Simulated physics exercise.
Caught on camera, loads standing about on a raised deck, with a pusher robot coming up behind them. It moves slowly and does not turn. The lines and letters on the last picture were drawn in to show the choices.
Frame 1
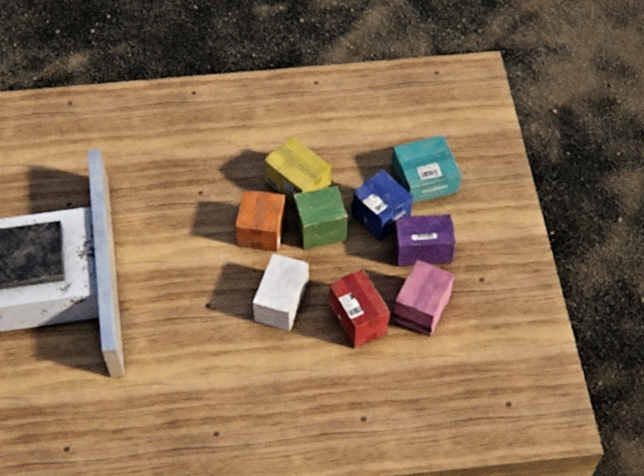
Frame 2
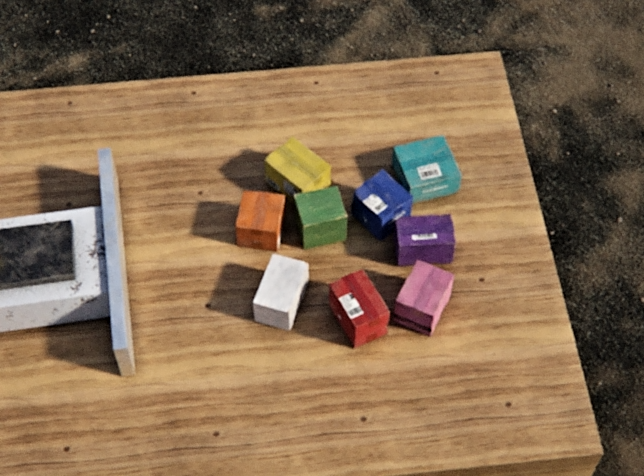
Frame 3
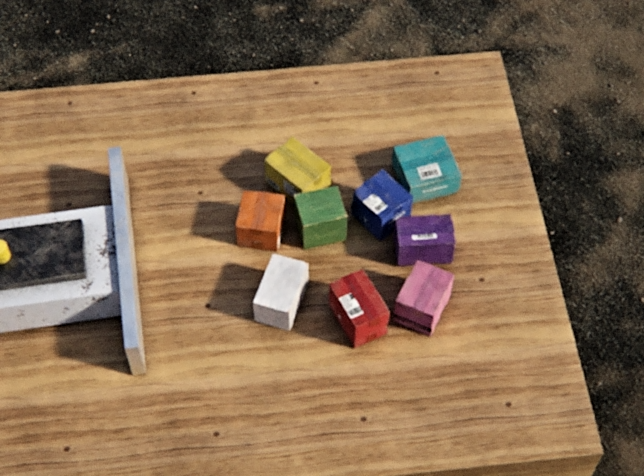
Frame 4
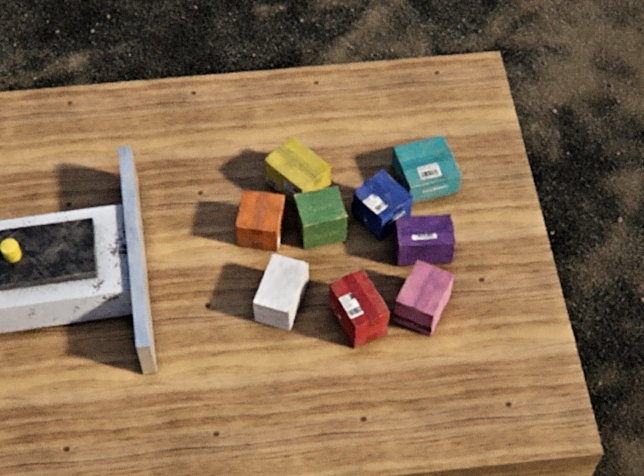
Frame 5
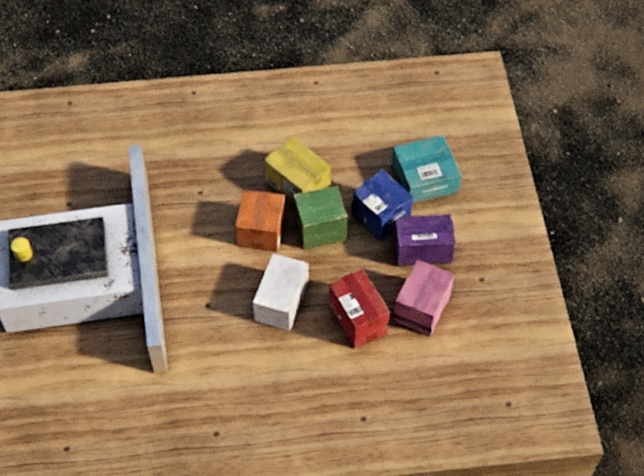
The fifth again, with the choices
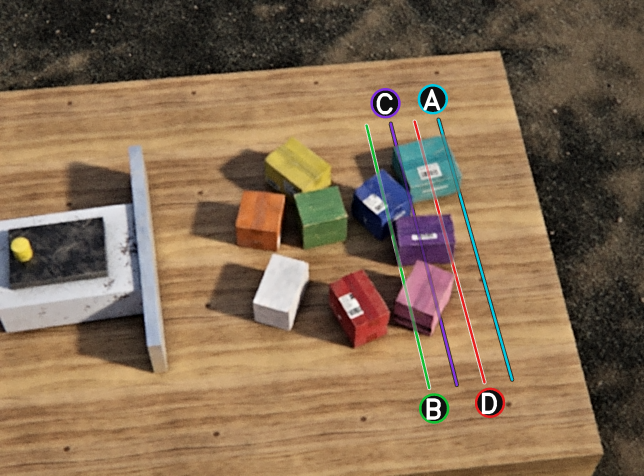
A white pusher robot with a wide, flat blade crept slowly to the right across a wooden deck, its yellow knob coming into view, while the colourful boxes in front of it stayed still, untouched.
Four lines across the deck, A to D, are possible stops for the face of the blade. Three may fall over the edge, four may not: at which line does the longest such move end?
No fourth one falls up to A.
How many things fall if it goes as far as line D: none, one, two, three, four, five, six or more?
In all, one.
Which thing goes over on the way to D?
The blue parcel goes over.
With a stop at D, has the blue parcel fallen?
Yes.
On the marked copy, A at (473, 241); B at (396, 248); C at (421, 245); D at (447, 243).
Taking A. A third of the way, robot (186, 240); yellow parcel (302, 172); white crate (297, 286).
Two thirds of the way, robot (306, 229); blue parcel (486, 203); pink box (491, 315).
When it is over, robot (398, 221); blue parcel over the edge; pink box over the edge; three fallen.
As for the rest, B is within the limit but short; C is within the limit but short; D is within the limit but short.
